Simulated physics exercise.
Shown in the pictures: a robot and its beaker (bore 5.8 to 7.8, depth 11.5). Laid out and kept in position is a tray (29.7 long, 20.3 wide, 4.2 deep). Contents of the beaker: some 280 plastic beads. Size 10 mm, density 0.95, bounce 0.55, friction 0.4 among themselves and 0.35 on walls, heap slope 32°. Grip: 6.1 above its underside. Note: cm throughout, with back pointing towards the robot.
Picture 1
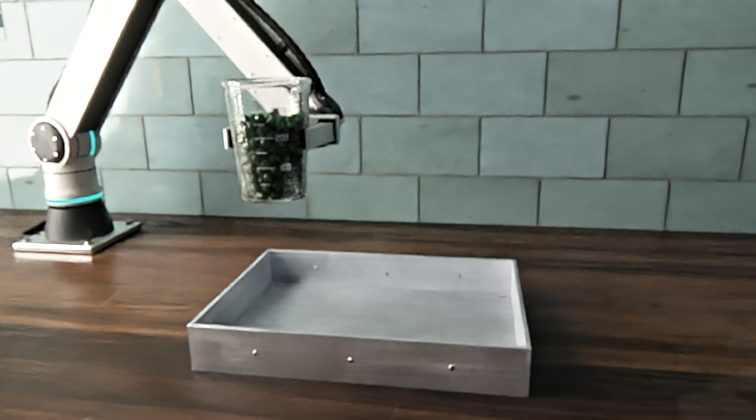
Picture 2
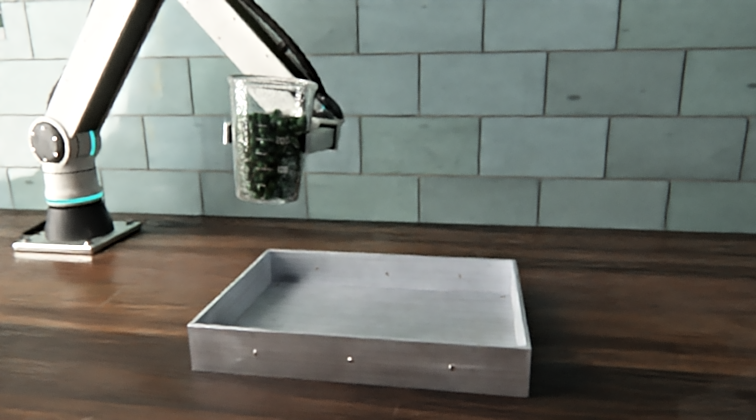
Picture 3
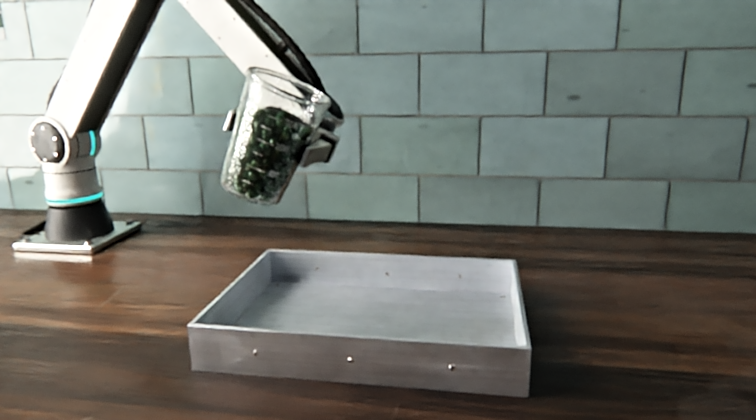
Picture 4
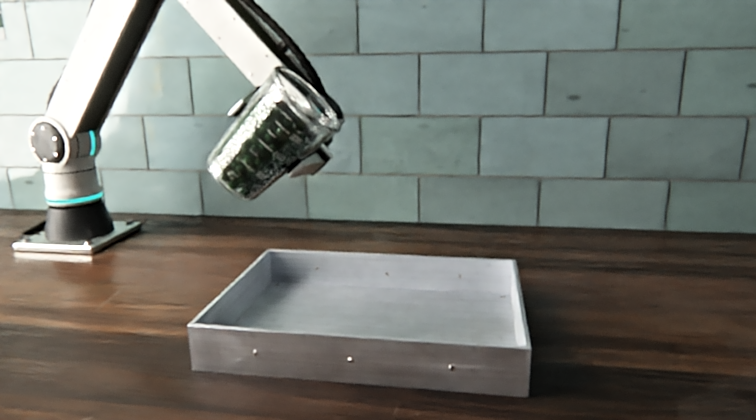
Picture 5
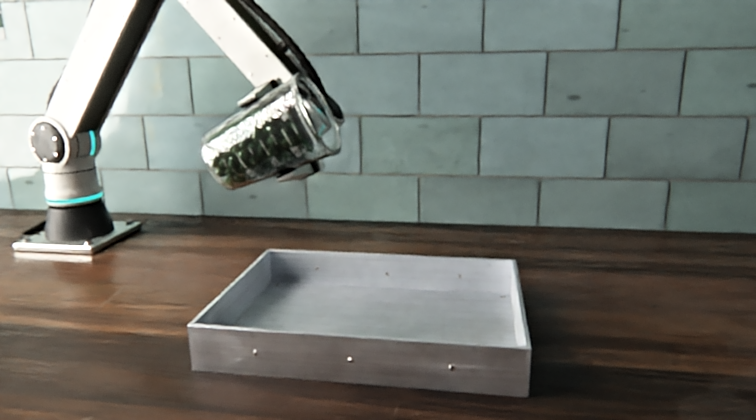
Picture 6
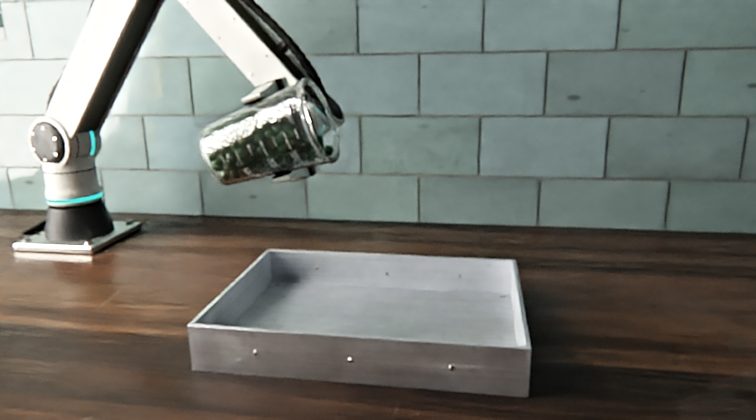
A robot arm holds a clear beaker of dark green beads above a dark wooden tabletop, seen from the front and slightly above, against a wall of pale blue-green tiles. The white and black arm rises from its base at left, and an empty grey tray sits below, near the centre. The gripper rotates the beaker from upright to nearly sideways, its mouth swinging right and the beads shifting inside, while the camera stays still.
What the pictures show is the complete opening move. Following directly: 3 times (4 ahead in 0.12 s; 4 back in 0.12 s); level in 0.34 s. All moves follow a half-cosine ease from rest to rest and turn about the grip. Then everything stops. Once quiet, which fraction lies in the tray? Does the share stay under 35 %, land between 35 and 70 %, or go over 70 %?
It lands between 35 and 70 %.
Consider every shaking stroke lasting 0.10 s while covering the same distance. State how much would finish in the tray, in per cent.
It would come to around 55 %.
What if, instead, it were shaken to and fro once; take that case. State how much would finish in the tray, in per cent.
I'd expect something close to 25 per cent.
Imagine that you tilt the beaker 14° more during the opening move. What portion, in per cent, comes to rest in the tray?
Close to 85 in a hundred, I'd say.
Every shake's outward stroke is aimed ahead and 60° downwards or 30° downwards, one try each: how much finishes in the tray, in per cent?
Try one gives about 10 in a hundred, try two about 30 in a hundred.
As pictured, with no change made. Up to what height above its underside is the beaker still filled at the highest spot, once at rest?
Roughly 7.0 centimetres.
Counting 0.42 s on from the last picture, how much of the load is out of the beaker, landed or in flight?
About 25 in a hundred parts are out by then.
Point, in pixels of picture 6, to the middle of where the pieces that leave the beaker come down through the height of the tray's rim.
(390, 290).
Then, 0.42 s after the last picture, tilted 72° forward, highest piece 21 above the table; 207 in the beaker, 63 in the tray, 9 in flight or on a rim.
Then, 0.85 s after the last picture, tilted 50° forward, highest piece 22 above the table; 140 in the beaker, 137 in the tray, 2 in flight or on a rim.
Then, 1.26 s after the last picture, level, highest piece 21 above the table; 140 in the beaker, 139 in the tray.
Then, 2.31 s after the last picture, level, highest piece 21 above the table; 140 in the beaker, 139 in the tray.
Final count, 140 in the beaker, 139 in the tray. That is 50 % in the tray.
